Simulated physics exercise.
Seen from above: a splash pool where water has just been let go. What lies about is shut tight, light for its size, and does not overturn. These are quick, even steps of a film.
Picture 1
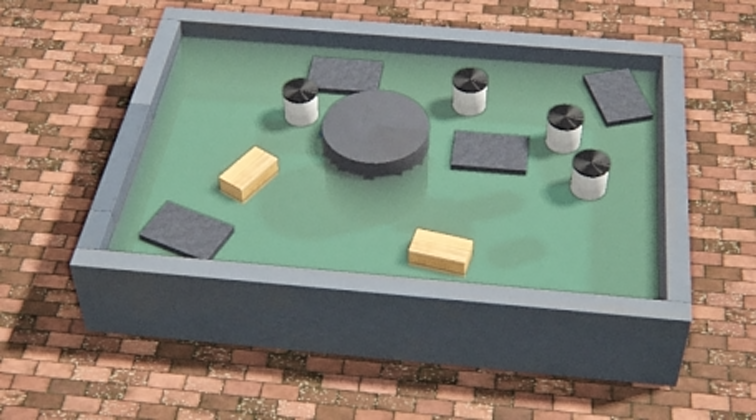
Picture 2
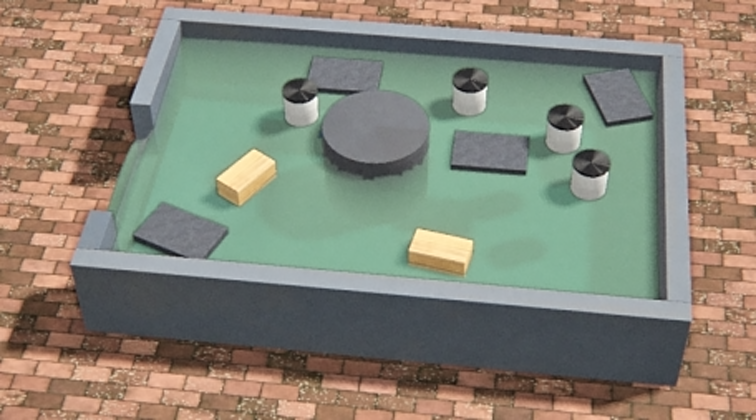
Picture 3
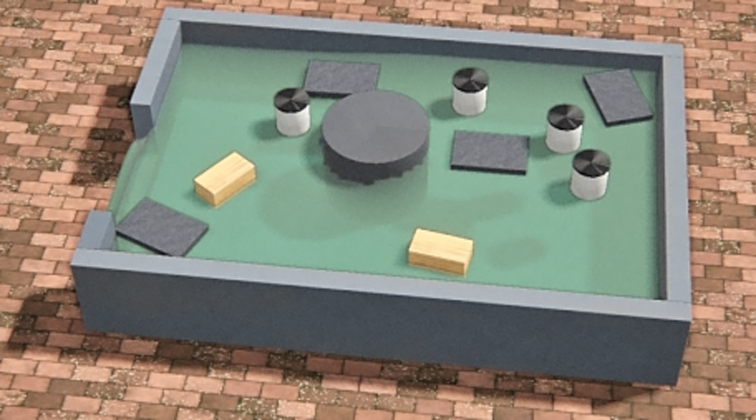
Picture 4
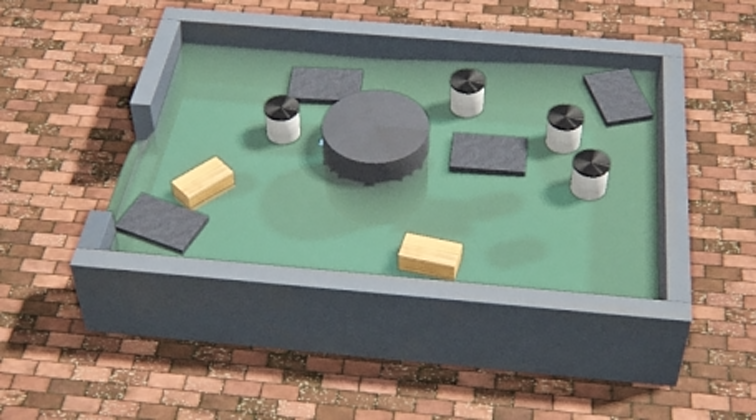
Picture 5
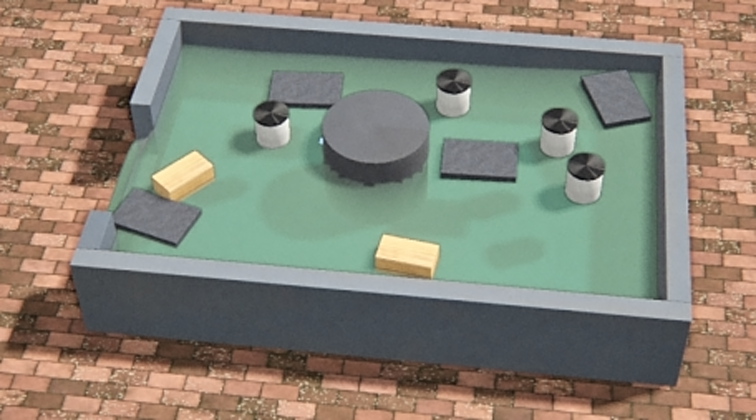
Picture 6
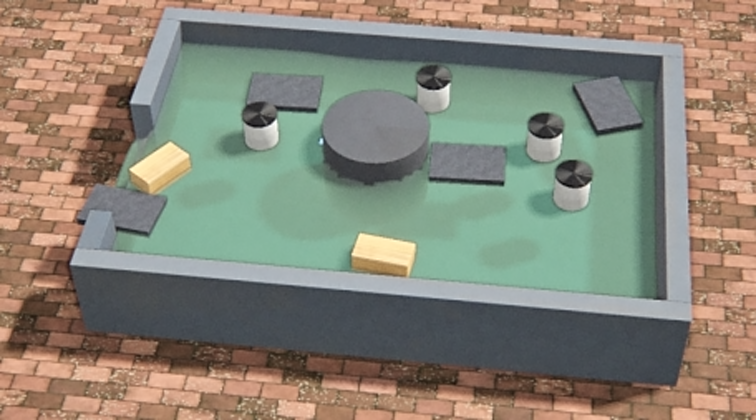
Walled splash pool on brick paving, a gap opening in its left wall and floating blocks, slabs and canisters drifting slowly leftward.
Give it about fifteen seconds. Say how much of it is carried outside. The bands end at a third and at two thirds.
Share: One to two thirds.
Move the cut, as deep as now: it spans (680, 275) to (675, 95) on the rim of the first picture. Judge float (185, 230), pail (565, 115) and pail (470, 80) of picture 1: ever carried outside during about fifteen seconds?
In turn: Kept in, washed out, gone.
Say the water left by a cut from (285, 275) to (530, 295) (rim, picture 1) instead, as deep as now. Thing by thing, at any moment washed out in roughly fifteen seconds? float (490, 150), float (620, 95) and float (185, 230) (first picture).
In that order: Yes, left behind, yes.
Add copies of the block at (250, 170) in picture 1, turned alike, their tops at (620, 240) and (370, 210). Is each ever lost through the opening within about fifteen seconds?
In that order: Inside, yes.
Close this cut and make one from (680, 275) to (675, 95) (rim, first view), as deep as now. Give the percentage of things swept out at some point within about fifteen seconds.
Some 70 per cent.
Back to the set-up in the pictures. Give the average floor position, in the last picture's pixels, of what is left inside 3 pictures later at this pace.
At about (418, 194).
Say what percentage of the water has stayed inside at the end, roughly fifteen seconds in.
About 44 per cent.
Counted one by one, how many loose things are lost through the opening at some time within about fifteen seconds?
I count 5.
A moment on, 2 of 10 are out; 8 afloat.
Next, 4 of 10 are out; 6 afloat.
Later, 5 of 10 are out; 5 afloat.
In the end, 5 of 10 are out; 5 afloat.
